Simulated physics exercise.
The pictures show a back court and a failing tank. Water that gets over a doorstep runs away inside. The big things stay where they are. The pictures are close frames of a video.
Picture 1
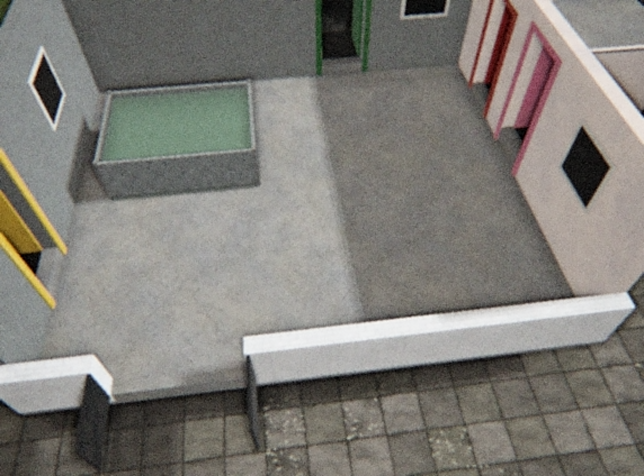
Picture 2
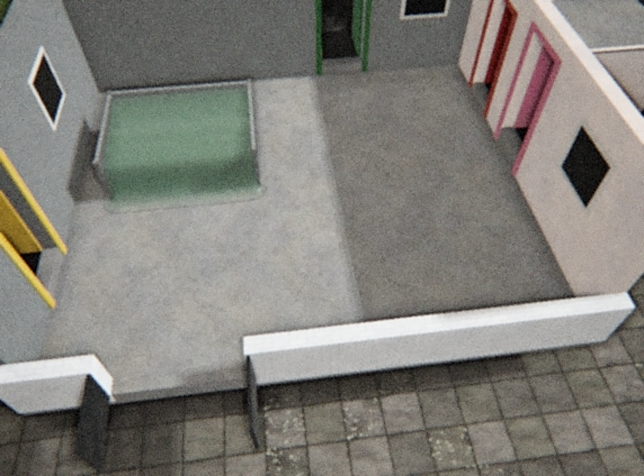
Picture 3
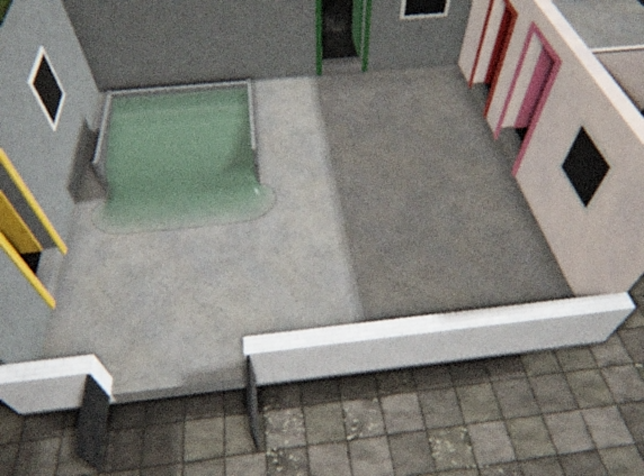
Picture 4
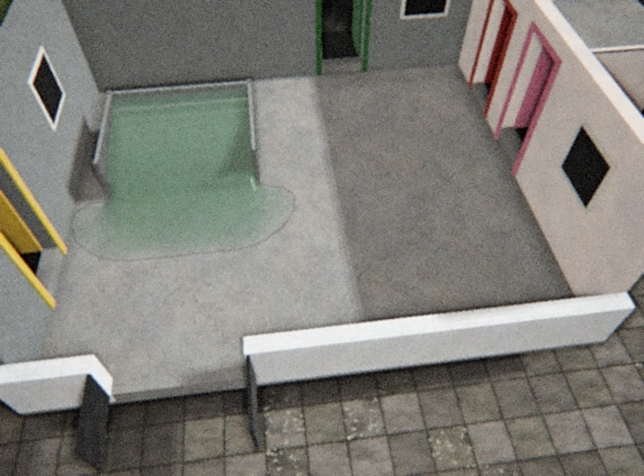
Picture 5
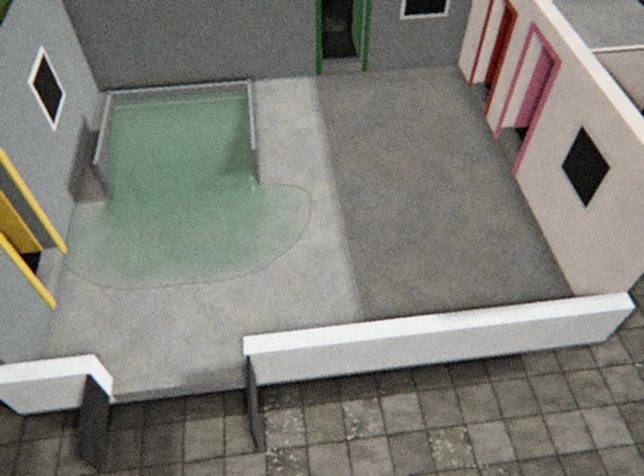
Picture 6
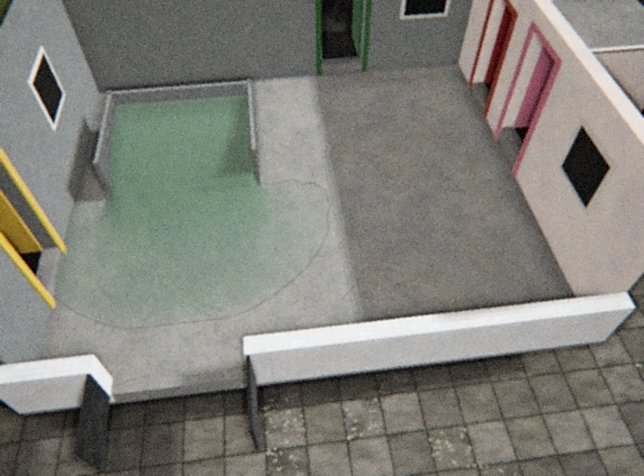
Green-tinted water pouring from the open front of a tank in a walled back court, spreading across the pale grey floor.
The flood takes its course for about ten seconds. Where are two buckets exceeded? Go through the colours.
One by one: The yellow door holds within the limit; the pink door holds within the limit; the green door holds within the limit; the red door holds within the limit.
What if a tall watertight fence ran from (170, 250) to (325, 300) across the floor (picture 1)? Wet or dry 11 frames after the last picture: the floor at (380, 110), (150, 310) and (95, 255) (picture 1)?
In turn: No water, awash, covered.
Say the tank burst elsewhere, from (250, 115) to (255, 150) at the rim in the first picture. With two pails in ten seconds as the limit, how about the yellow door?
In short: Yellow door is under.
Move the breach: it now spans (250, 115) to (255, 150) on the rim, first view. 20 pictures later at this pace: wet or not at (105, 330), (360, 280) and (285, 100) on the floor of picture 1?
In turn: Dry, covered, not flooded.
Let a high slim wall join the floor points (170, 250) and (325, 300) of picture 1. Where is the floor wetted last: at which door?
The green door.
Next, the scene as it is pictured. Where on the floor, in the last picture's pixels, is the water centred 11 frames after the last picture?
Roughly at (190, 243).
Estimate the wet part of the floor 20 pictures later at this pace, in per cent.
Close to 45 %.
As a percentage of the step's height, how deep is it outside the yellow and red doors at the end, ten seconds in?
In turn 20 and 30 per cent.
A moment on, water covers 35 % of the floor; the yellow door wet at the sill, nothing in, the pink door not reached, the green door not reached, the red door not reached.
Next, water covers 40 % of the floor; the yellow door wet at the sill, nothing in, the pink door not reached, the green door not reached, the red door not reached.
Then, water covers 45 % of the floor; the yellow door wet at the sill, nothing in, the pink door not reached, the green door not reached, the red door not reached.
Later, water covers 65 % of the floor; the yellow door wet at the sill, nothing in, the pink door wet at the sill, nothing in, the green door not reached, the red door wet at the sill, nothing in.
In the end, water covers 90 % of the floor; the yellow door wet at the sill, nothing in, the pink door wet at the sill, nothing in, the green door wet at the sill, nothing in, the red door wet at the sill, nothing in.
